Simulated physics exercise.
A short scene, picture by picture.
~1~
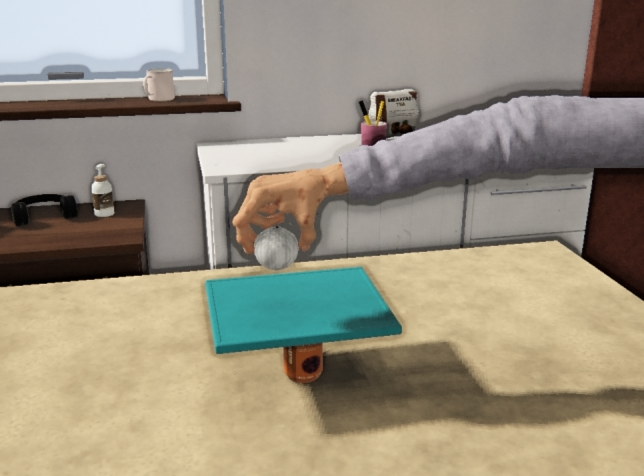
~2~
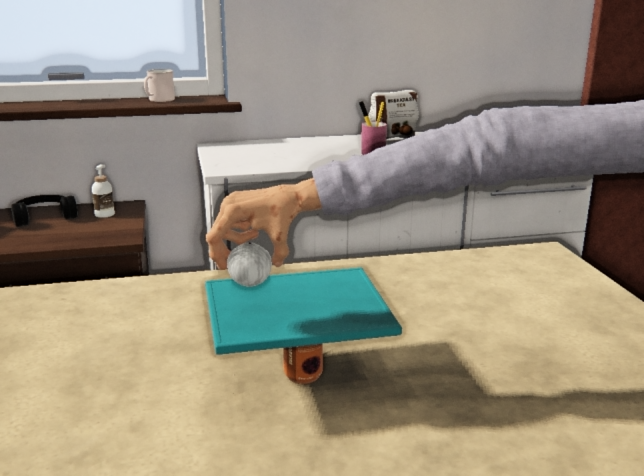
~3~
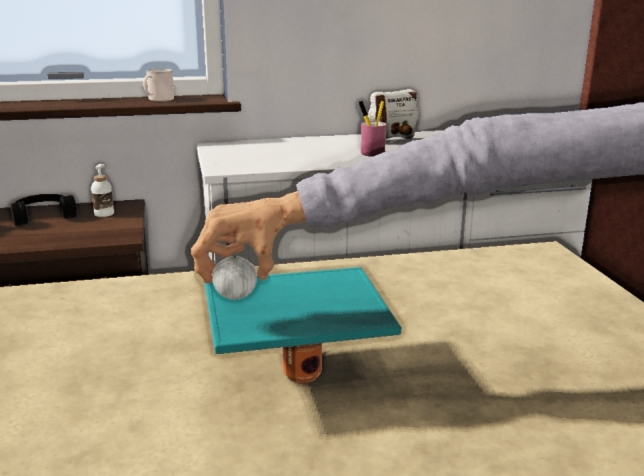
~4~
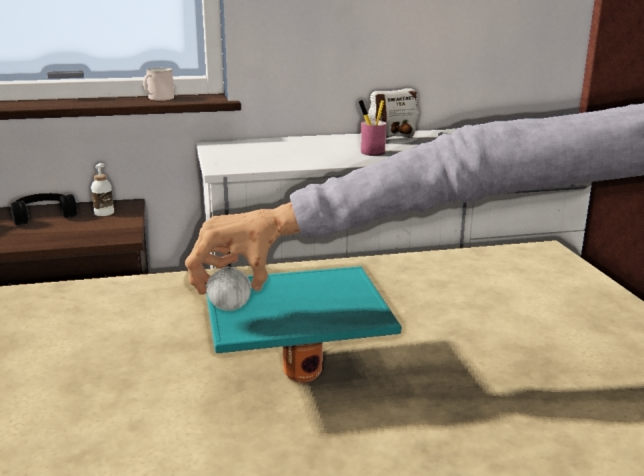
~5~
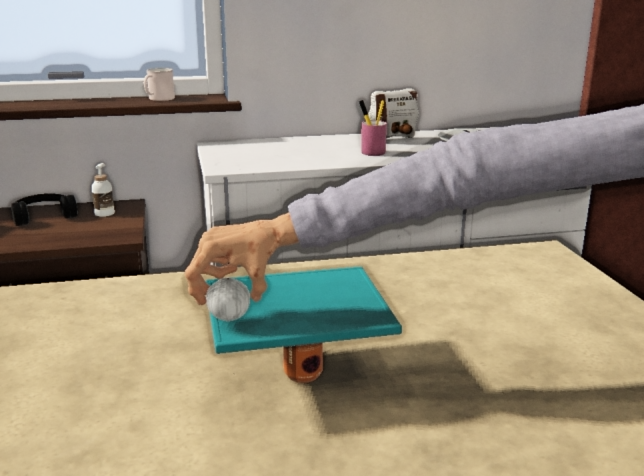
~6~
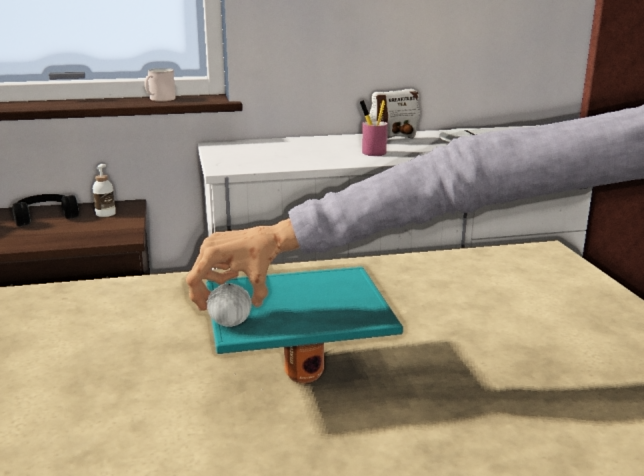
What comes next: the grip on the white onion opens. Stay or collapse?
Most likely it does not remain standing.
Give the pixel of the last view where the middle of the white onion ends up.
It ends up close to (216, 391).
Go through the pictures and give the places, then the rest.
The first frame shows on its way; white onion (276, 248); turquoise lid (297, 306).
The second frame shows on its way; white onion (250, 264); turquoise lid (297, 306).
The third frame shows on its way; white onion (234, 278); turquoise lid (297, 306).
The fourth frame shows on its way; white onion (229, 288); turquoise lid (297, 305).
The fifth frame shows on its way; white onion (228, 299); turquoise lid (297, 305).
The sixth frame shows set down, still held; white onion (229, 305); turquoise lid (298, 306).
Then, 0.40 s on from there, white onion now fallen; turquoise lid turned 44° from how it was put.
Then, 0.50 s on from there, turquoise lid turned 61° from how it was put.
In the end, fallen, white onion; toppled in the stack, turquoise lid; orange can unmoved. At the end, from the last picture's camera, white onion near (216, 391). The stack gives way.
